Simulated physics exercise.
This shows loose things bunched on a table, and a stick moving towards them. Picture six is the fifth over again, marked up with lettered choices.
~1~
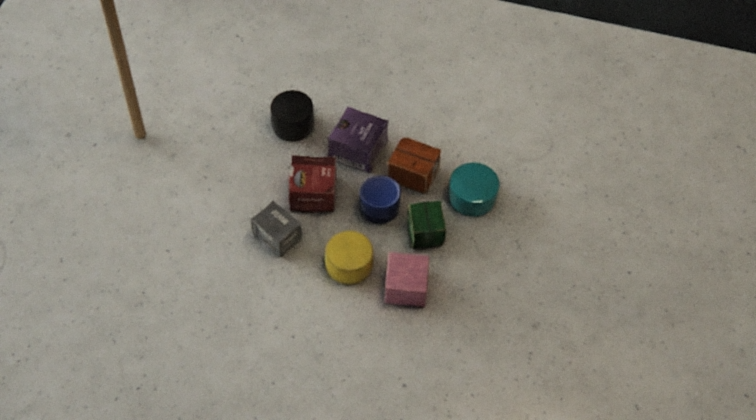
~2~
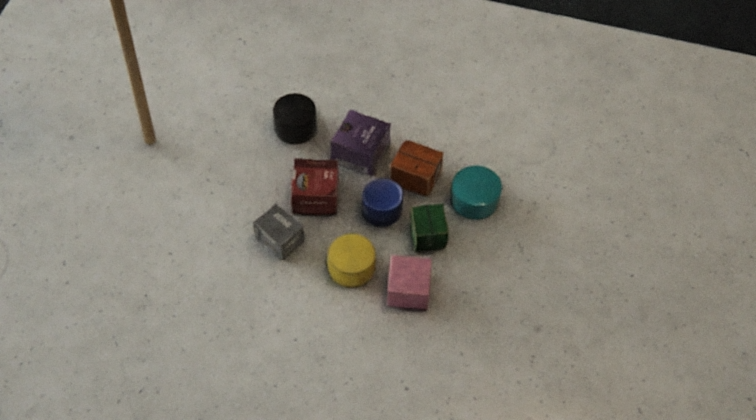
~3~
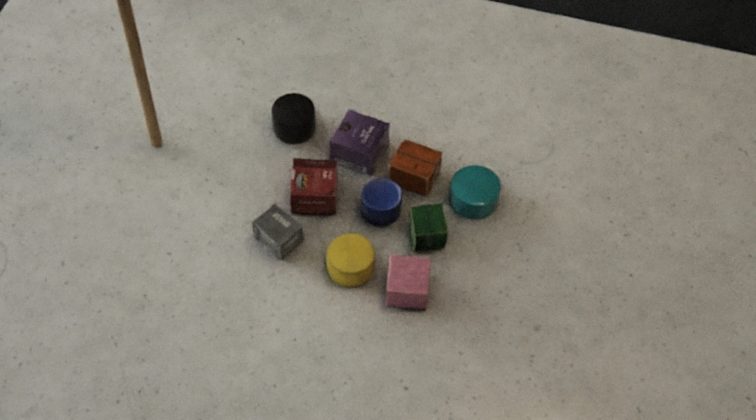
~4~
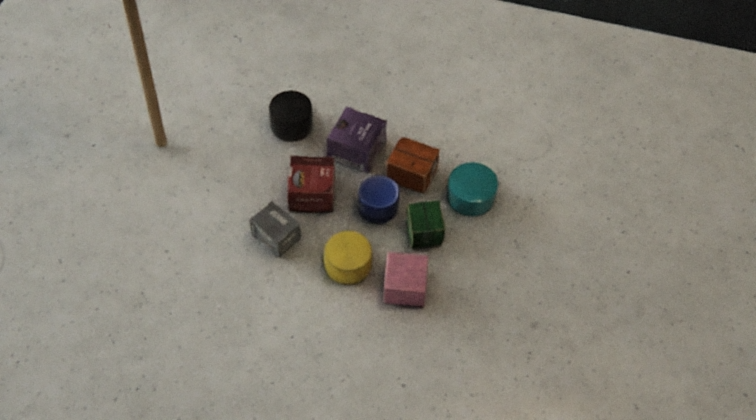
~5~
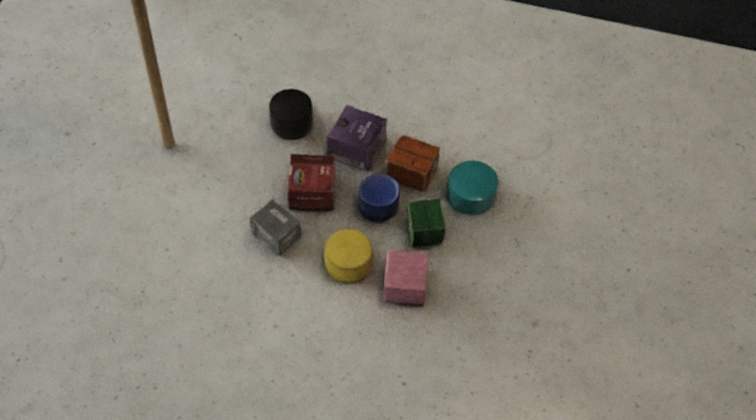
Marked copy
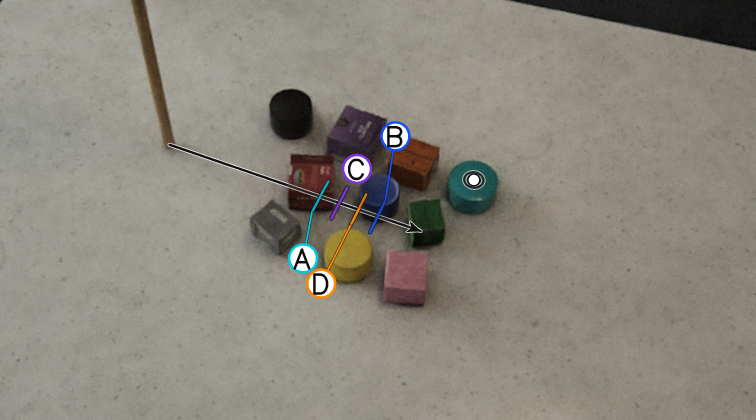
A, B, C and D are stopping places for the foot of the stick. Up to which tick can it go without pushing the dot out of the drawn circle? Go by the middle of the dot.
The farthest safe stop is D.
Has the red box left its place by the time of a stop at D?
Yes.
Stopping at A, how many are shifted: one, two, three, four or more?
It has moved two.
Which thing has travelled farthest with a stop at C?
It is the red box.
On the marked copy, A at (321, 197); B at (378, 216); C at (340, 203); D at (358, 209); the arrow from (169, 145) to (421, 231); the white dot at (473, 180).
Taking D. A third of the way, foot of the stick (236, 168).
Two thirds of the way, foot of the stick (305, 193); red box (334, 188).
When it is over, foot of the stick (358, 210); red box (388, 206); blue tub (432, 203); the dot is still in its ring.
As for the rest, A keeps the dot in but is short; B shifts the dotted thing to (485, 183); C keeps the dot in but is short.
